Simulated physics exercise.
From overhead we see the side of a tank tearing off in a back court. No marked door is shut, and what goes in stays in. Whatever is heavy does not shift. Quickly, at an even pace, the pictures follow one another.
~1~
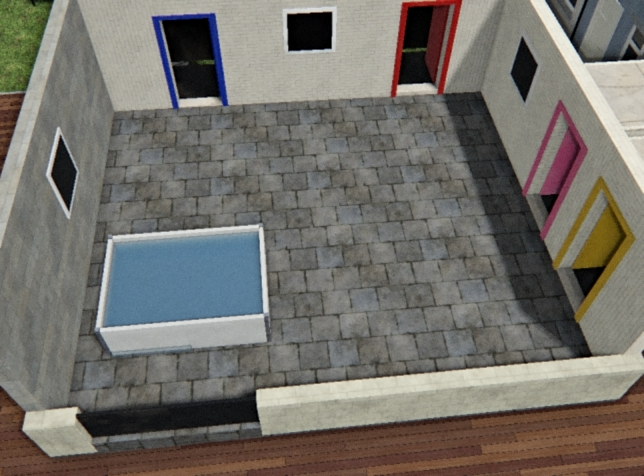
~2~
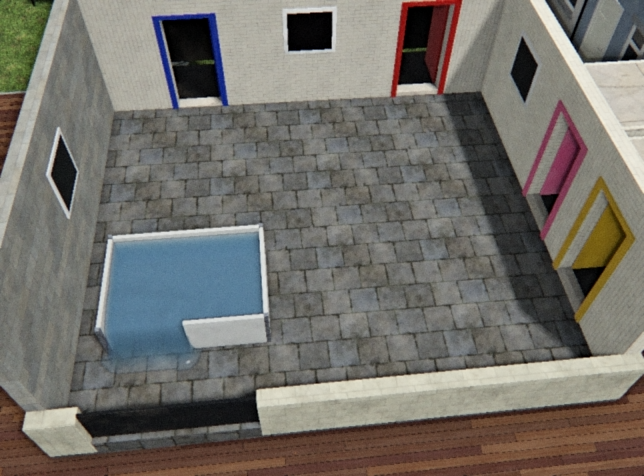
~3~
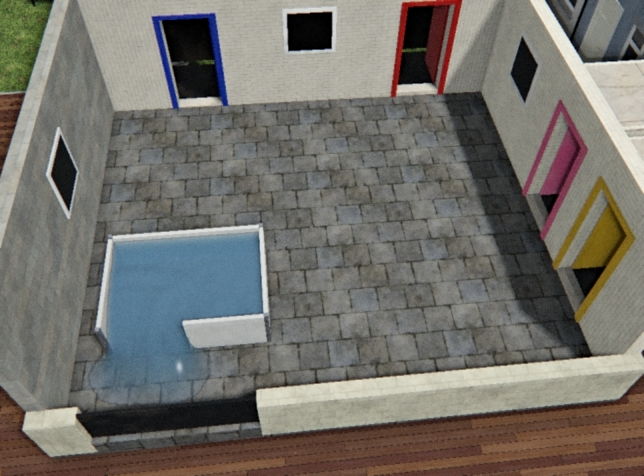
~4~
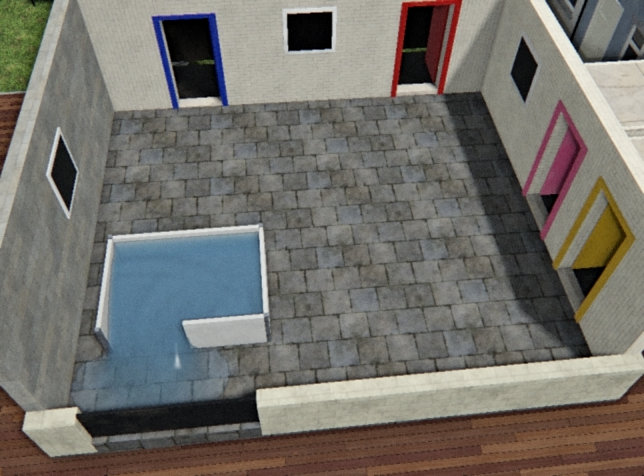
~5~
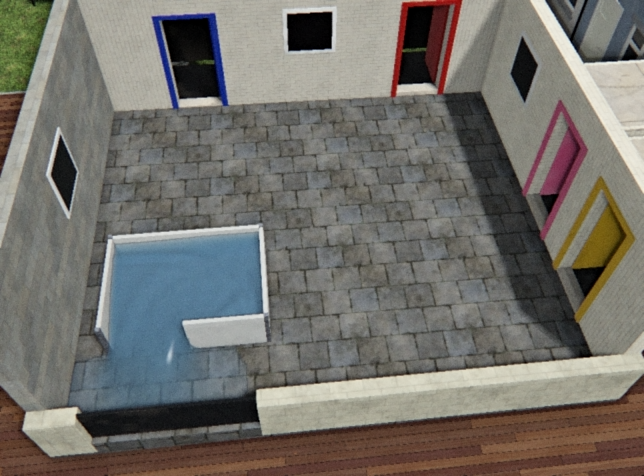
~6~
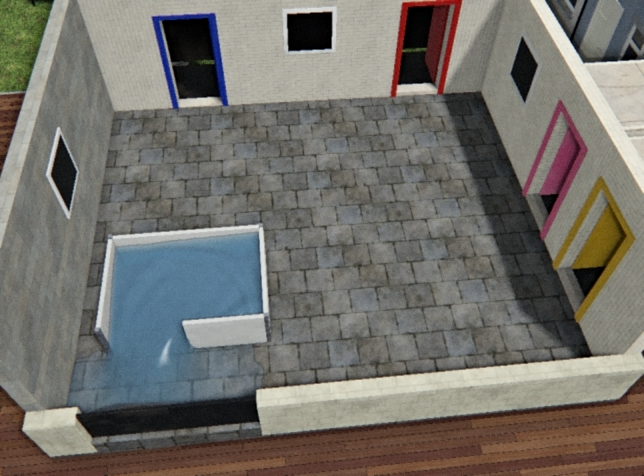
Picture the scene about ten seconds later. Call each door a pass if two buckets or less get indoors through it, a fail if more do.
Blue door: Fail, yellow door: Fail, red door: Pass, pink door: Pass.
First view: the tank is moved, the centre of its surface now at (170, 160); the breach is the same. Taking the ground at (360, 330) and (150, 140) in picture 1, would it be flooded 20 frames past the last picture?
The first spot is inundated, the second left dry.
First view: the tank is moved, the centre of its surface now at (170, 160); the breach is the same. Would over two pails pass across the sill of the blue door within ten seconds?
Checking them one by one, the blue door remains below.
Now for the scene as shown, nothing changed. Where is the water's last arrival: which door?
I'd go with the red one.
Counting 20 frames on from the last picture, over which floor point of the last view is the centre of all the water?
I'd place it roughly at (215, 313).
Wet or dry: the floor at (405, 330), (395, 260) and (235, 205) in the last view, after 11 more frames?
First swamped, then spared, then spared.
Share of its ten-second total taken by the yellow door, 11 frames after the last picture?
Result: 0 % of the ten-second total.
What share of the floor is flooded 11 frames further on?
By my count, 20 percent.
A moment on, water covers 10 % of the floor; the blue door not reached, the yellow door not reached, the red door not reached, the pink door not reached.
Next, water covers 20 % of the floor; the blue door not reached, the yellow door not reached, the red door not reached, the pink door not reached.
Then, water covers 45 % of the floor; the blue door not reached, the yellow door wet at the sill, nothing in, the red door not reached, the pink door not reached.
Later, water covers 65 % of the floor; the blue door over two buckets in, the yellow door far over two buckets in, the red door not reached, the pink door under two buckets in.
In the end, water covers 80 % of the floor; the blue door over two buckets in, the yellow door far over two buckets in, the red door wet at the sill, nothing in, the pink door under two buckets in.
